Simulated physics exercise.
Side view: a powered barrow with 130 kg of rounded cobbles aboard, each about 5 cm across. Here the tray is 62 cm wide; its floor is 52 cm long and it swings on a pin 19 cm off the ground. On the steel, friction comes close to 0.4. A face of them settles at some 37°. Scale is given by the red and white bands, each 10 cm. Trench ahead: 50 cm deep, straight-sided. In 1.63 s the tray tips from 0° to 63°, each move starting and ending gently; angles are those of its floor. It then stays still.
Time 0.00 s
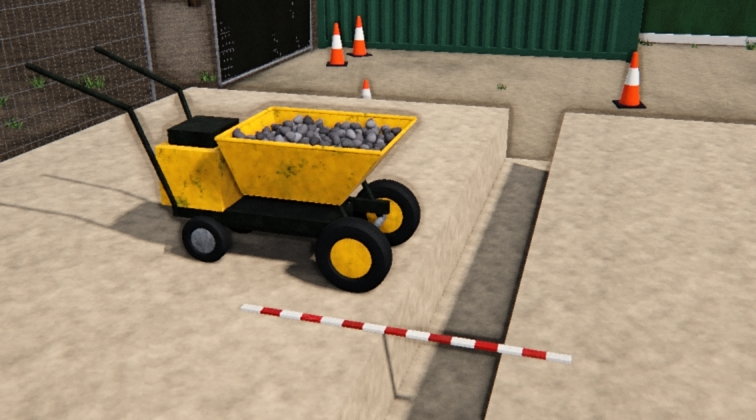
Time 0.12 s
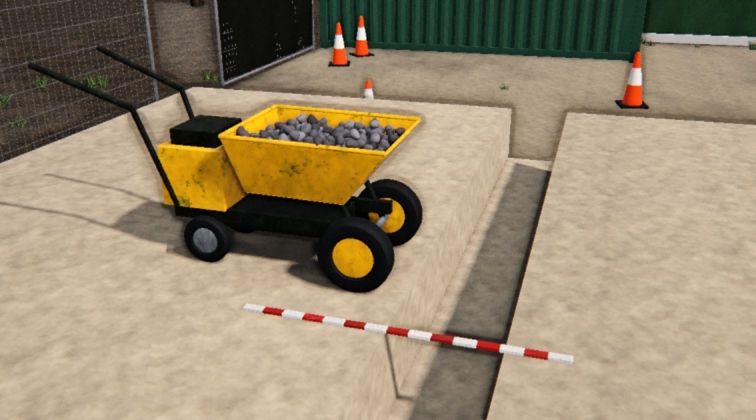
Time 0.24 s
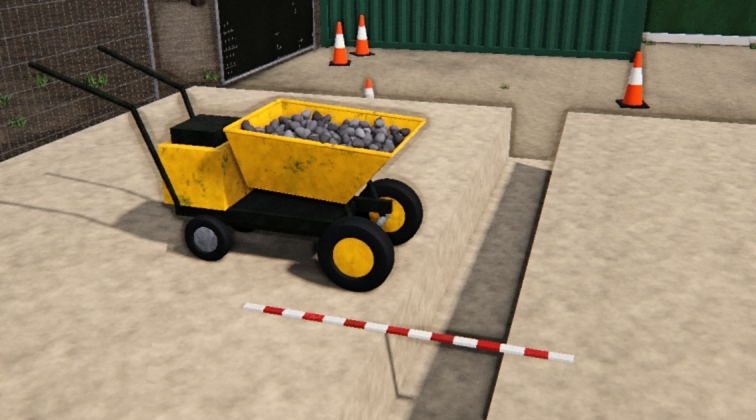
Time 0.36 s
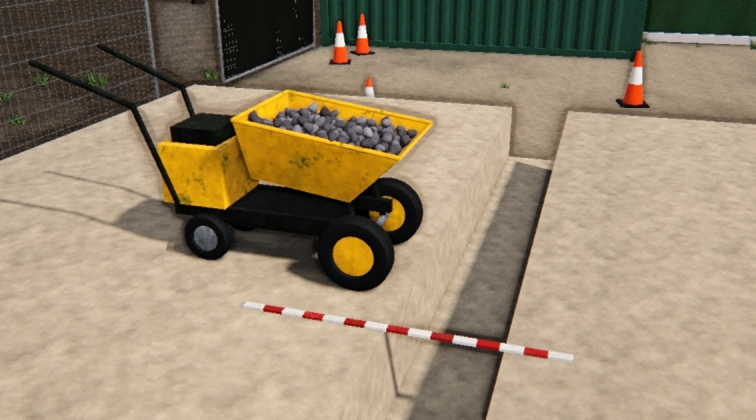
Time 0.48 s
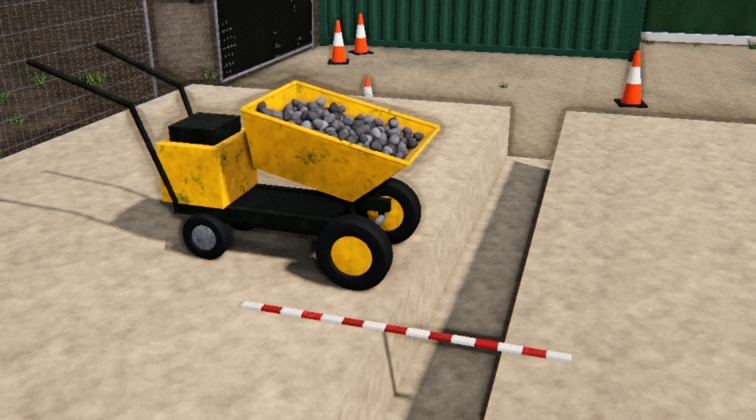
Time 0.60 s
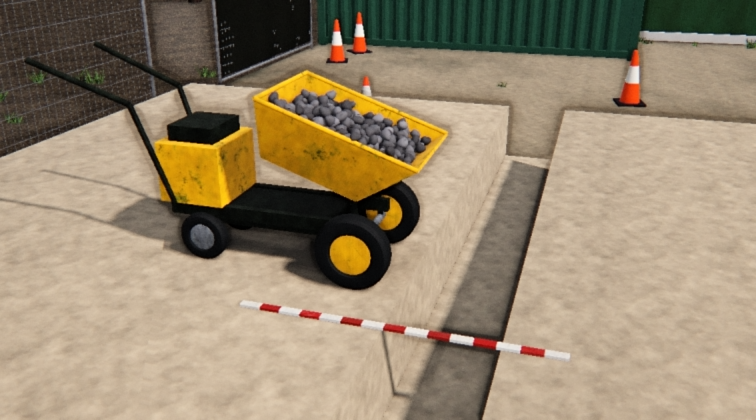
A yellow tray heaped with grey stones tilts on a small powered barrow, its rear rising slowly at first, then more steadily, while its front lip dips slightly rightward. The barrow stands left of a straight-sided trench, with black handles, a red and white pole in front and orange cones behind. The sandy yard, backed by a green container, is seen from slightly above, almost steadily.
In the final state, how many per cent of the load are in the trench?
About 63 per cent are in the trench in the final state.
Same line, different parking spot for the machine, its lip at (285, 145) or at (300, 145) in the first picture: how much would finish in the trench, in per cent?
First place roughly 70%, second roughly 85%.
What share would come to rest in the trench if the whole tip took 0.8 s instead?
Expected share: Around 50%.
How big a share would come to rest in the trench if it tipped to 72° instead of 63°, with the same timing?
In that case some 65 per cent.
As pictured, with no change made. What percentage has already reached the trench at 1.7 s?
About 20 per cent by then.
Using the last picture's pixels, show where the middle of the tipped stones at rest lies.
(494, 350).
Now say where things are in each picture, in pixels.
The first picture shows lip at (381, 154), floor tilted 0°, highest stones at (324, 127).
The second picture shows lip at (386, 154), floor tilted 1°, highest stones at (328, 126); the stones move at 0.1 m/s on average.
In the third picture, the tray is at 4°, its lip at (391, 156); the top of the load is at (306, 122); the stones move at 0.3 m/s on average.
The fourth picture shows lip at (400, 159), floor tilted 8°, highest stones at (309, 116); the stones move at 0.4 m/s on average.
The fifth picture shows lip at (408, 164), floor tilted 13°, highest stones at (312, 109); the stones move at 0.4 m/s on average.
In the sixth picture, the tray is at 19°, its lip at (418, 172); the top of the load is at (319, 100); the stones move at 0.5 m/s on average.
After 1.2 s the floor is at 53°; 100 % in the tray; the foremost stones are at (469, 199).
After 1.7 s the floor is at 63°; 68 % in the tray, 21 % in the trench, 11 % past the trench; the foremost stones are at (573, 292).
After 2.1 s the floor is at 63°; 42 % in the tray, 33 % in the trench, 24 % past the trench; the foremost stones are at (637, 293).
After 4.0 s the floor is at 63°; 11 % in the tray, 63 % in the trench, 26 % past the trench; the foremost stones are at (678, 287).
